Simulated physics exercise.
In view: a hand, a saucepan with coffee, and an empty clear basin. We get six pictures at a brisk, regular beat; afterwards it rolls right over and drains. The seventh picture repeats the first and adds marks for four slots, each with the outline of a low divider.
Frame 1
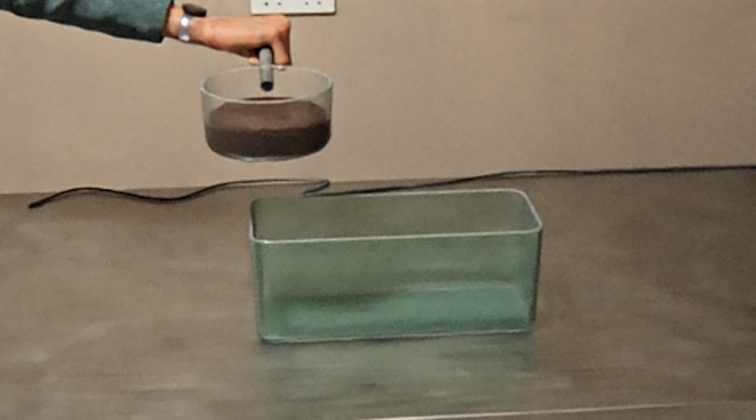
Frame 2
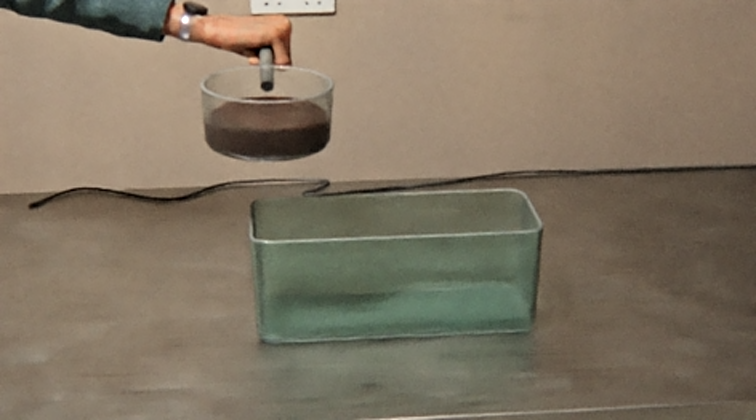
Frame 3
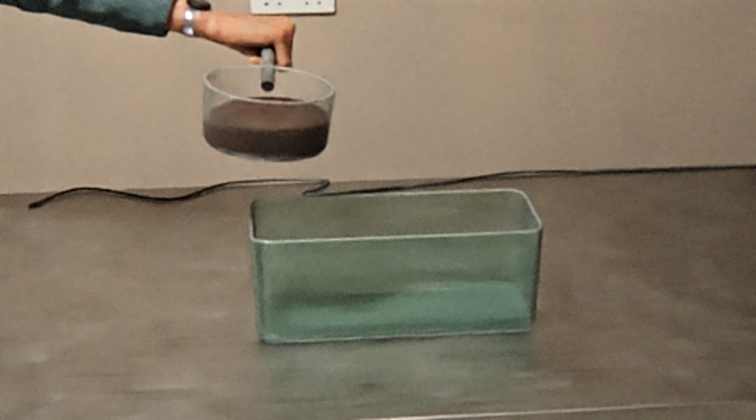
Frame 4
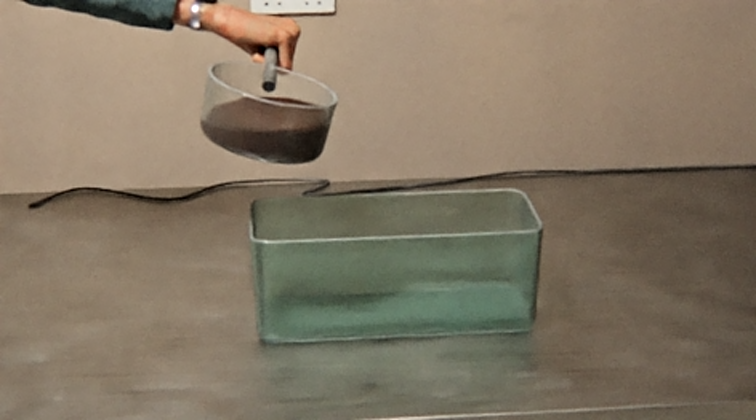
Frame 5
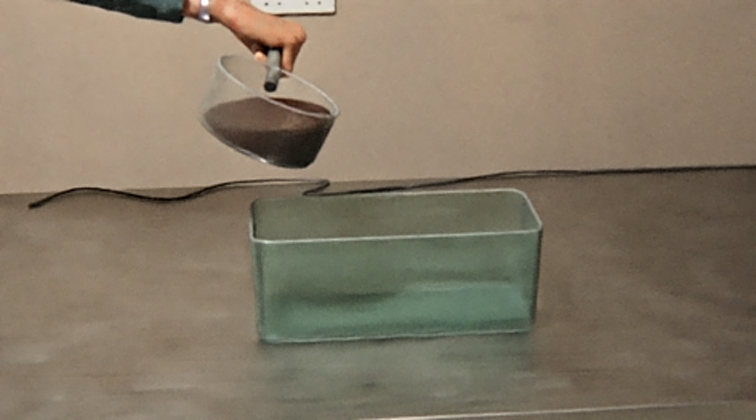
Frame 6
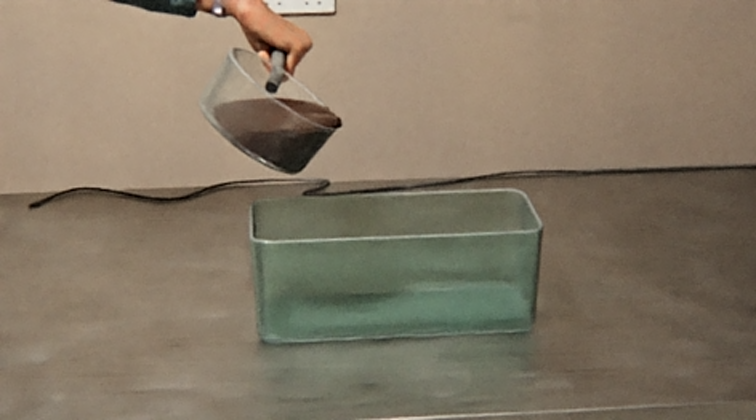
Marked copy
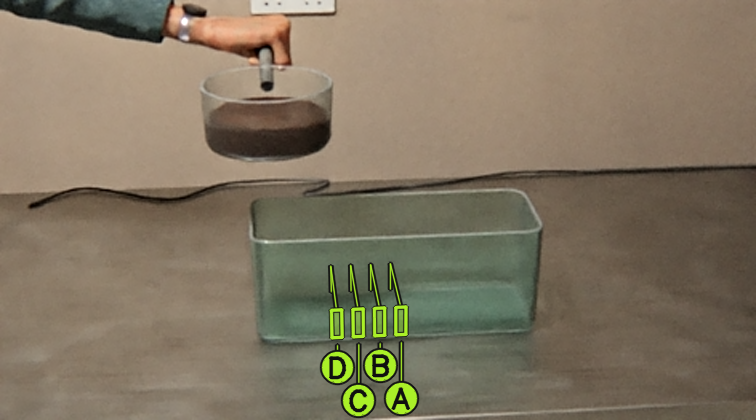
A hand holds a clear saucepan of dark coffee level above and behind an empty, greenish clear basin on a table. The hand then tips the pan steadily to the right, and the coffee shifts toward the lowering lip until a little of it just passes over the edge.
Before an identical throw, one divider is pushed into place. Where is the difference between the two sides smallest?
B.
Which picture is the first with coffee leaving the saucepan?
Picture 6.
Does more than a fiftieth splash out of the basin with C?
No, it does not.
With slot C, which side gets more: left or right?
More ends on the right.
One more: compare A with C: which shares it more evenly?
C.
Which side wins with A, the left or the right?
The left one.
On the marked copy, A at (401, 342); B at (380, 343); C at (358, 344); D at (337, 345).
With A, about 82 % ends left of the wall and 17 % right of it.
With B, about 49 % ends left of the wall and 50 % right of it.
With C, about 26 % ends left of the wall and 74 % right of it.
With D, about 11 % ends left of the wall and 89 % right of it.
